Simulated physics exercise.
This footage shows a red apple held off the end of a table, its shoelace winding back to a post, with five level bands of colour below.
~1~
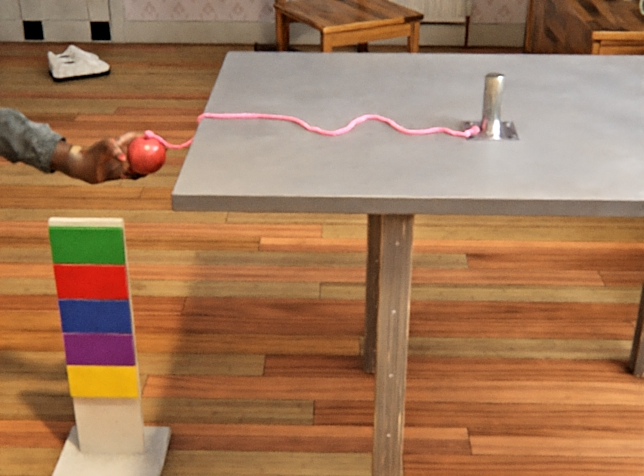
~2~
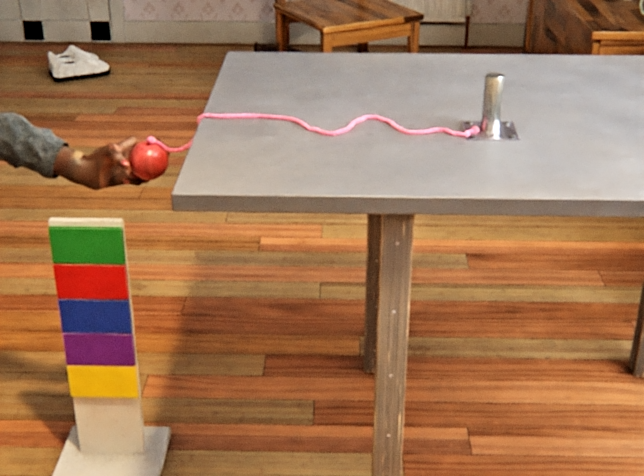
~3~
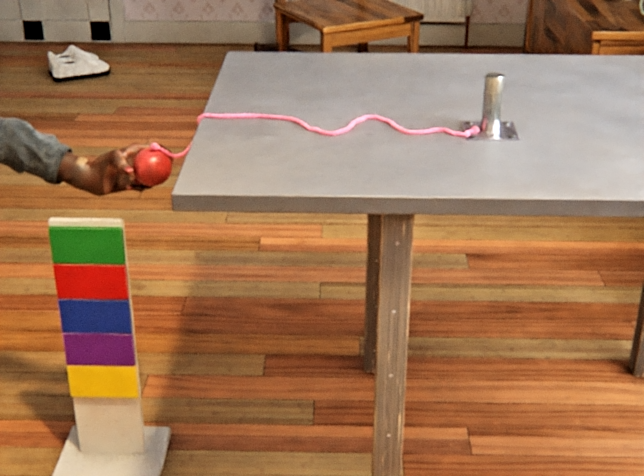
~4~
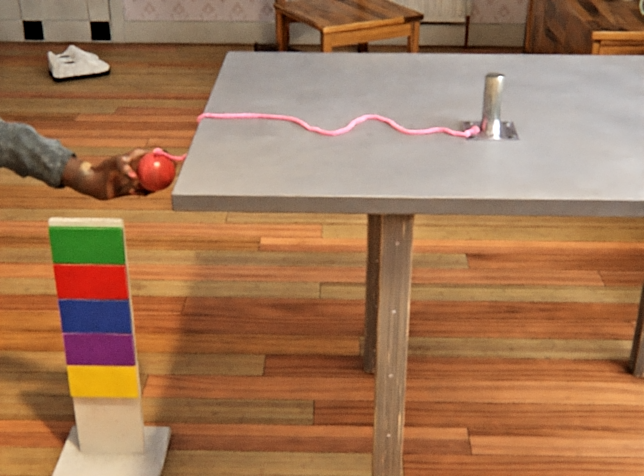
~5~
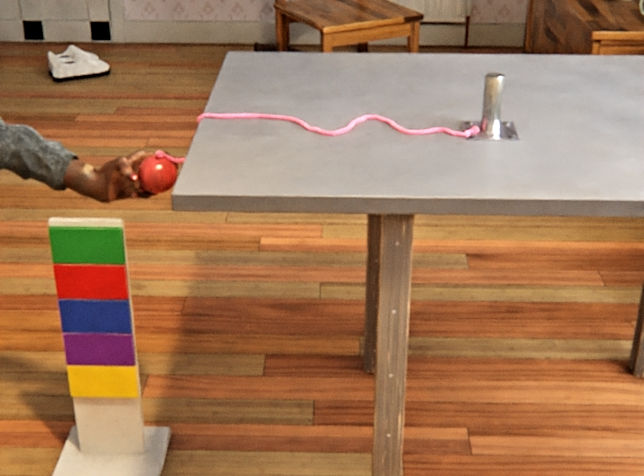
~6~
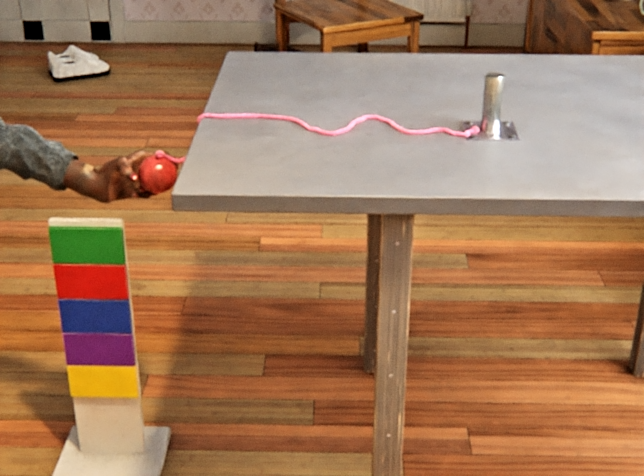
A hand held a red ball-like object on a pink cord beside a gray table, above a stand of coloured bands, and moved it slightly right and down, then kept it nearly still.
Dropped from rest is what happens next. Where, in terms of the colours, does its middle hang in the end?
The red one.
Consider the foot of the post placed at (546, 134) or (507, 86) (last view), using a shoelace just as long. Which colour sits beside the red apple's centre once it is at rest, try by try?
For the first spot, green; for the second, green.
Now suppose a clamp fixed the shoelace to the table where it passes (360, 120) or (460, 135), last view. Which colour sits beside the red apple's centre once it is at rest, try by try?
Note: Try 1 green; try 2 red.
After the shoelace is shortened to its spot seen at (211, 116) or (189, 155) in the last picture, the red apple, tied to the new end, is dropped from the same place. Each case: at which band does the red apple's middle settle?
No band; green.
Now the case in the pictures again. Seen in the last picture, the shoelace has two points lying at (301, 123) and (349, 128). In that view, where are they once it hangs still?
One finishes at (219, 121) and the other at (290, 124).
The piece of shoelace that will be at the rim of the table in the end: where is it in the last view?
At (284, 118).
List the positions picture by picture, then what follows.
Red apple (146, 155); green (86, 247); red (91, 283); blue (95, 317); purple (99, 350); yellow (103, 382), in the first frame.
Red apple (149, 160); shoelace through (448, 131) (389, 121) (339, 132) (284, 118) (208, 117), in the second frame.
Red apple (152, 167), in the third frame.
Red apple (156, 172); shoelace through (448, 131) (389, 121) (339, 132) (284, 118) (208, 117), in the fourth frame.
Red apple (158, 174), in the fifth frame.
Red apple (158, 174); shoelace through (448, 131) (389, 121) (339, 132) (284, 118) (208, 117), in the sixth frame.
Soon after, apple near (223, 271); level with red.
After that, apple near (191, 286); level with red.
In the end, apple near (202, 287); level with red. Its centre hangs level with the red band.
